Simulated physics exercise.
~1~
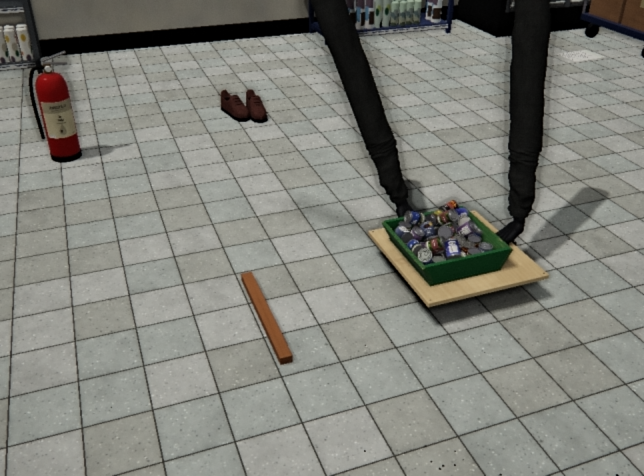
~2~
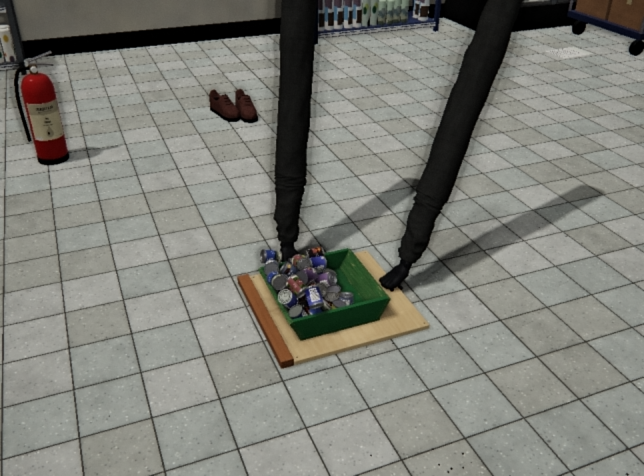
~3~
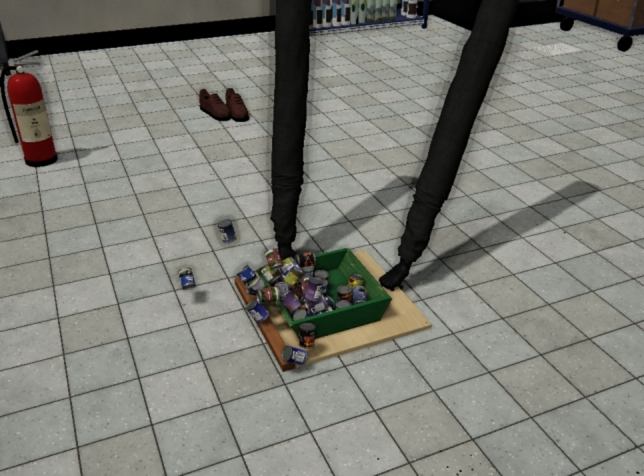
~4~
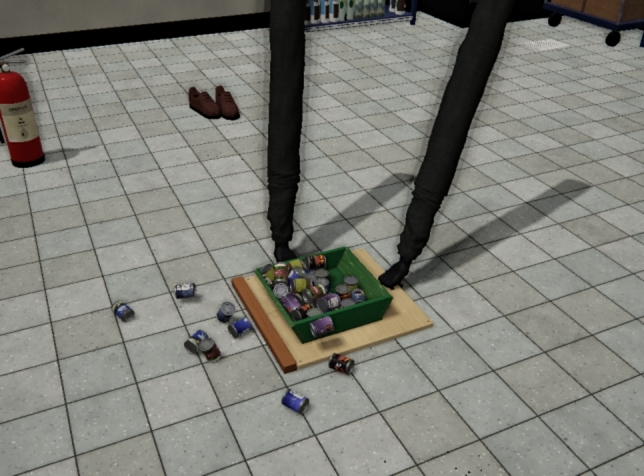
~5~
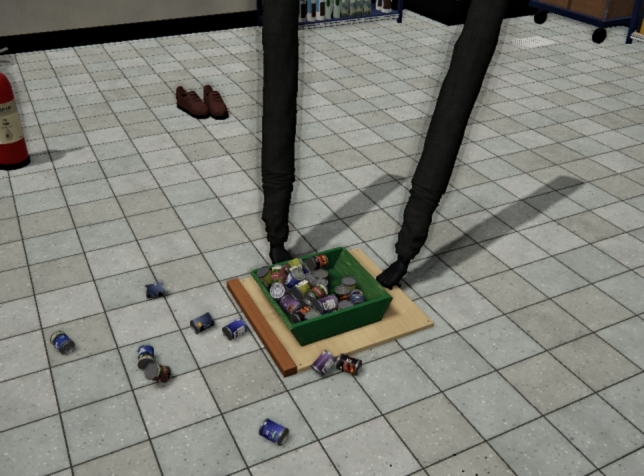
Two dark arms swing a board with a green crate against a stop, spilling several tins.
